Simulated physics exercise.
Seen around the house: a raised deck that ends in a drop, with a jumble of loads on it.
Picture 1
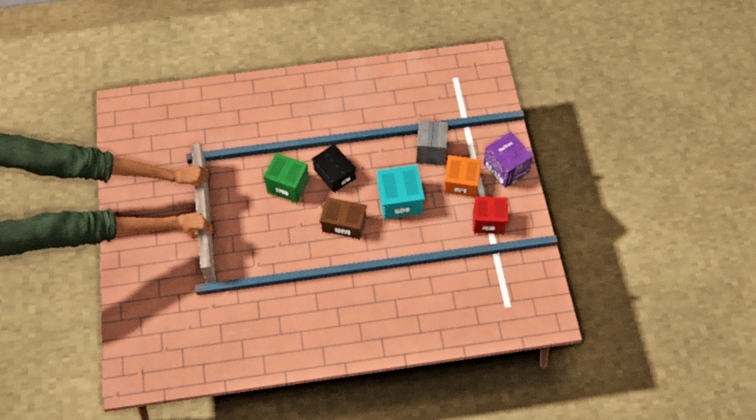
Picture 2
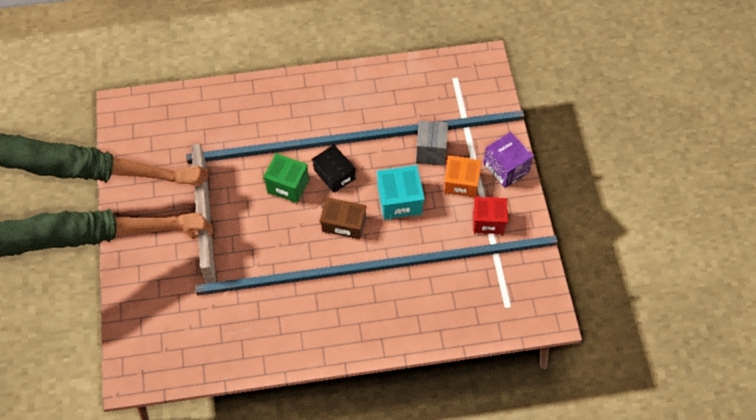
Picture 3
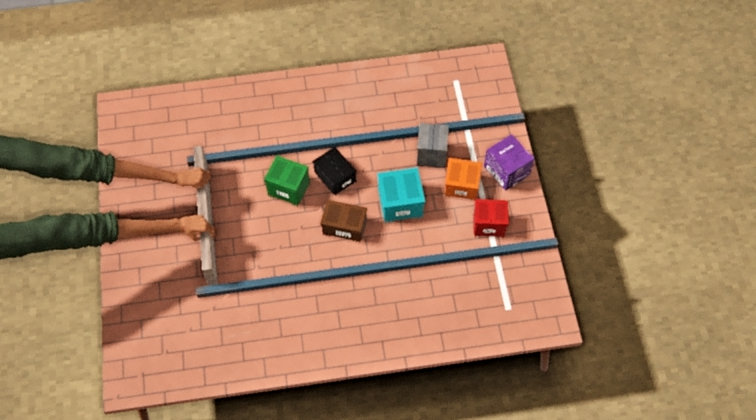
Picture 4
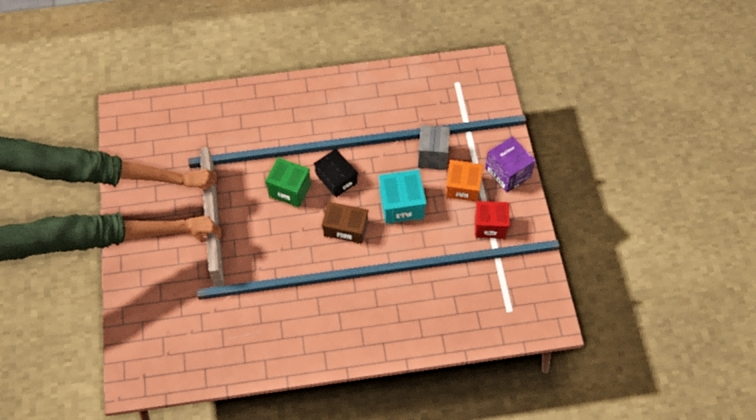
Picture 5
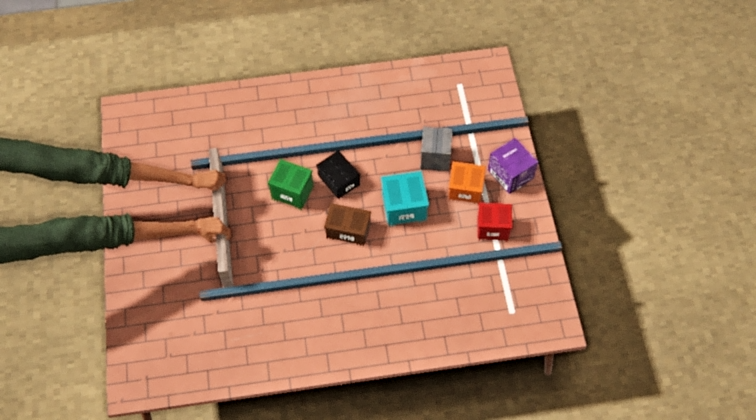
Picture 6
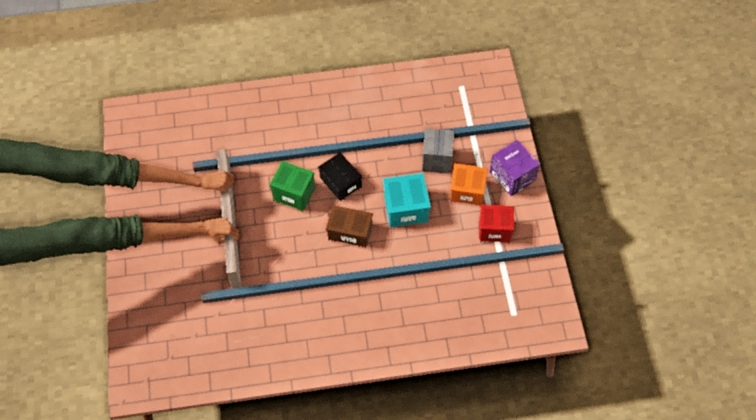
On a brick-patterned tabletop outdoors, two green-sleeved arms holding still at first, then pushing a plank slightly right toward colourful boxes.
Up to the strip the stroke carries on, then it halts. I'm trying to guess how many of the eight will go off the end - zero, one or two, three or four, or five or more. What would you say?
More than two but fewer than five drop off.
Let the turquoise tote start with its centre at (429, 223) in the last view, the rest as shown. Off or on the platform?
Started there, the object is not lost.
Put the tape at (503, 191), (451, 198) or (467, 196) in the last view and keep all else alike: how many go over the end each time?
Try 1: 5; try 2: 1; try 3: 2.
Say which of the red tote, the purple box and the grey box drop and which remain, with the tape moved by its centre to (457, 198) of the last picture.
Well, the red tote hangs in there, the purple box leaves the top, and the grey box hangs in there.
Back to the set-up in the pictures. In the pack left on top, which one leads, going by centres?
It's the turquoise tote.
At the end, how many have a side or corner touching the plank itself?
That would be 2 of them.
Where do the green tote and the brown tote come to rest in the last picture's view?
Positions - first (497, 153), then (510, 199).
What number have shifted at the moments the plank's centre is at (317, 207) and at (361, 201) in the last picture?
The first number is 2, the next one 4.
Soon after, none off yet; purple box at rest near (514, 168); red tote at rest near (496, 224); orange tote at rest near (468, 185).
Then, none off yet; purple box at rest near (514, 168); red tote at rest near (496, 224); orange tote moved a little near (473, 184).
Further on, none off yet; purple box tipped well over near (561, 155); red tote moving near (500, 225); orange tote moved well along near (529, 168).
At rest, the number that fall off is three or four; fallen, grey box, orange tote and purple box.
